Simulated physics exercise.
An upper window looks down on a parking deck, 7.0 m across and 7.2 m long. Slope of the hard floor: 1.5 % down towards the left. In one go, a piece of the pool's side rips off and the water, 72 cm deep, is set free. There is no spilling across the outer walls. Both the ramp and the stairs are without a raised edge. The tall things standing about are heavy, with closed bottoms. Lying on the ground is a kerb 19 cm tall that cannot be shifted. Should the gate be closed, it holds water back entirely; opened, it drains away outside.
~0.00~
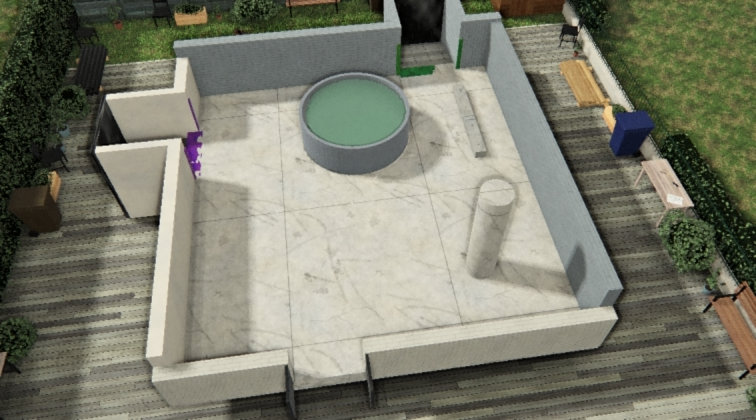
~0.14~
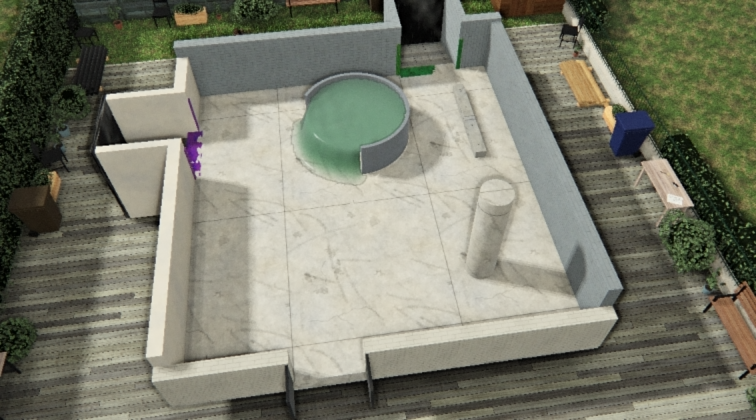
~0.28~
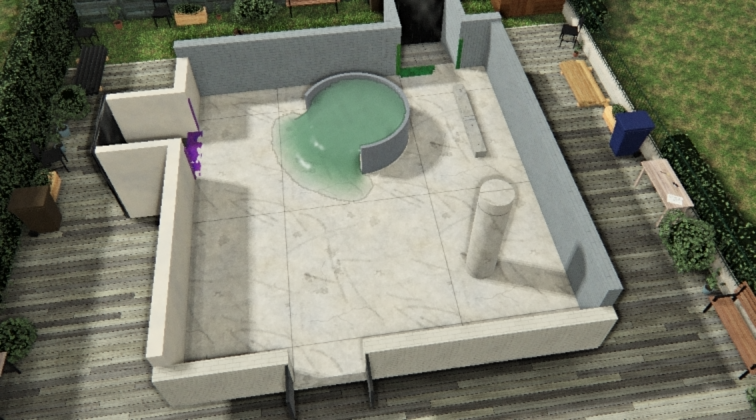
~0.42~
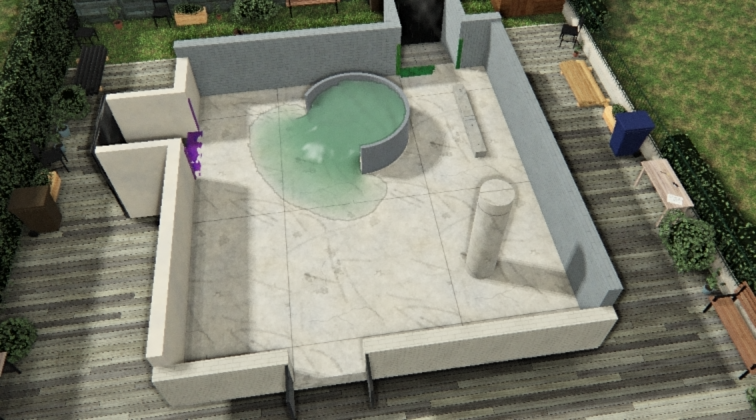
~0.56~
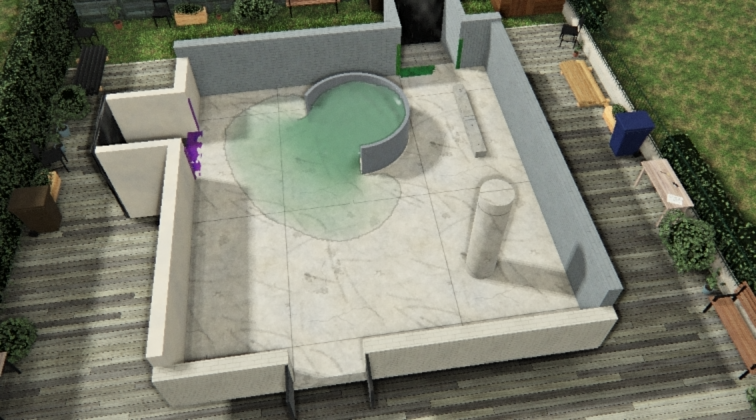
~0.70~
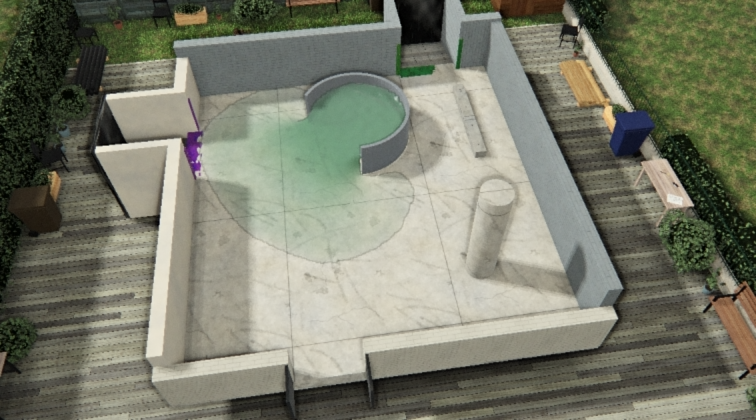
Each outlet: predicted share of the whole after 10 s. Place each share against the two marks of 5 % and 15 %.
For the gateway, I would put it at between 5 and 15 %. For the flight of stairs down (marked purple), I would put it at above 15 %. For the basement ramp (marked green), I would put it at under 5 %.
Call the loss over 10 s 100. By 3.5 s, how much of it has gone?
55 %.
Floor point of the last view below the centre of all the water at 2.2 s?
About (280, 193).
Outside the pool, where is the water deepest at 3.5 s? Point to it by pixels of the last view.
In the last picture, around (183, 384).
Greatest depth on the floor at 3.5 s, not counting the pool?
Max around 34 cm.
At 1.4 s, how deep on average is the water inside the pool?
It averages close to 33 centimetres.
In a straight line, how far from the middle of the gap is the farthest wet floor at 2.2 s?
Some 5.4 metres from the gap.
After 1.4 s water covers 45 % of the floor and is deepest (32 cm) near (201, 103); gone so far, the gateway 0 %, the flight of stairs down (marked purple) 3 %, the basement ramp (marked green) 0 %.
After 2.2 s water covers 45 % of the floor and is deepest (44 cm) near (183, 384); gone so far, the gateway 1 %, the flight of stairs down (marked purple) 10 %, the basement ramp (marked green) 0 %.
After 3.5 s water covers 45 % of the floor and is deepest (34 cm) near (183, 384); gone so far, the gateway 2 %, the flight of stairs down (marked purple) 18 %, the basement ramp (marked green) 0 %.
After 6.0 s water covers 75 % of the floor and is deepest (14 cm) near (191, 259); gone so far, the gateway 6 %, the flight of stairs down (marked purple) 25 %, the basement ramp (marked green) 0 %.
After 10.0 s water covers 90 % of the floor and is deepest (8 cm) near (186, 344); gone so far, the gateway 8 %, the flight of stairs down (marked purple) 30 %, the basement ramp (marked green) 0 %.
